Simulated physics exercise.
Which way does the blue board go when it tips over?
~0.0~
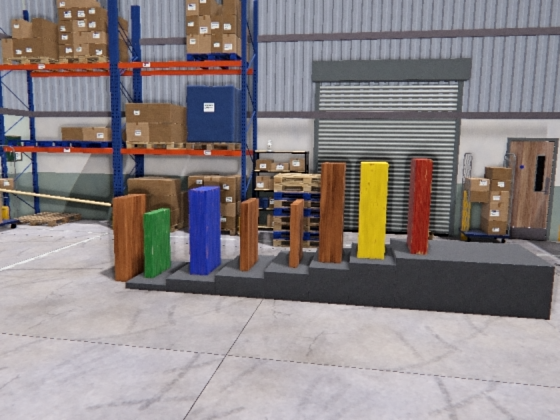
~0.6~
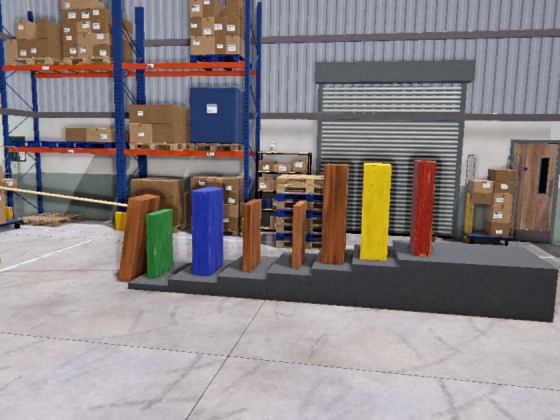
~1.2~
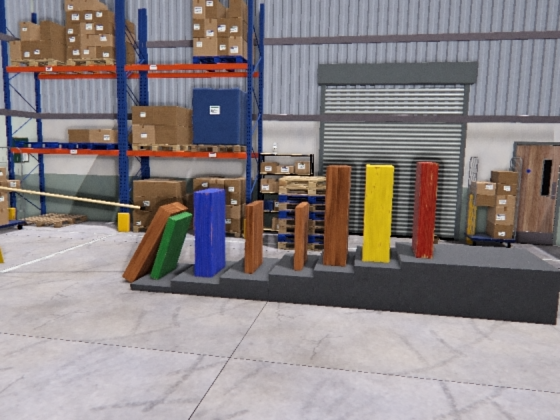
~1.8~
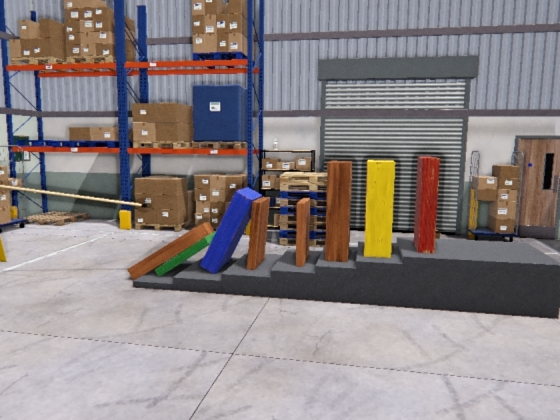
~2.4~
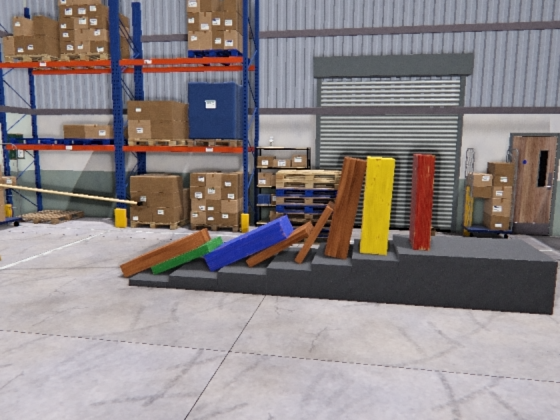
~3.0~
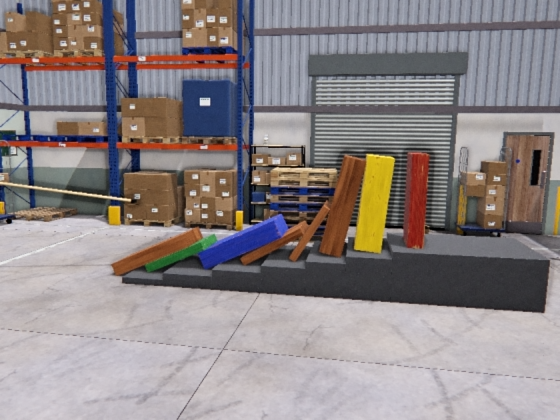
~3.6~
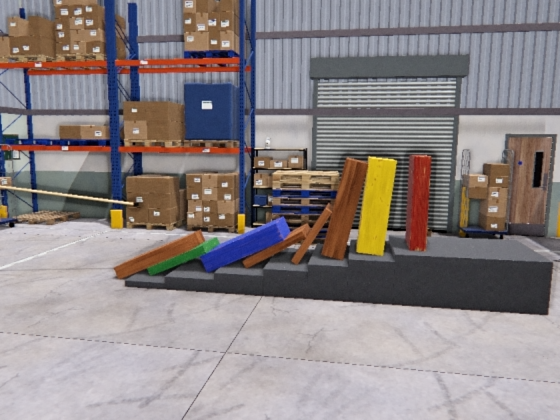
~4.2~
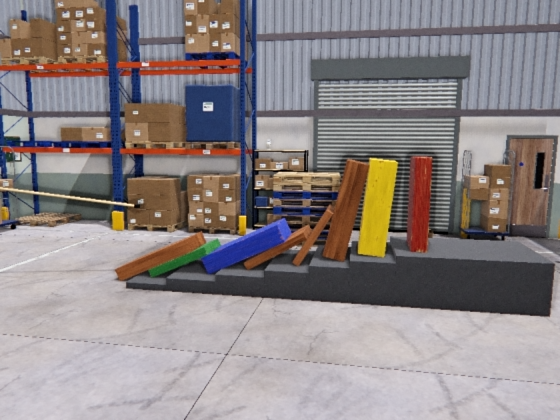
The blue board tips over to the right, up the steps, and ends up lying on a slant.
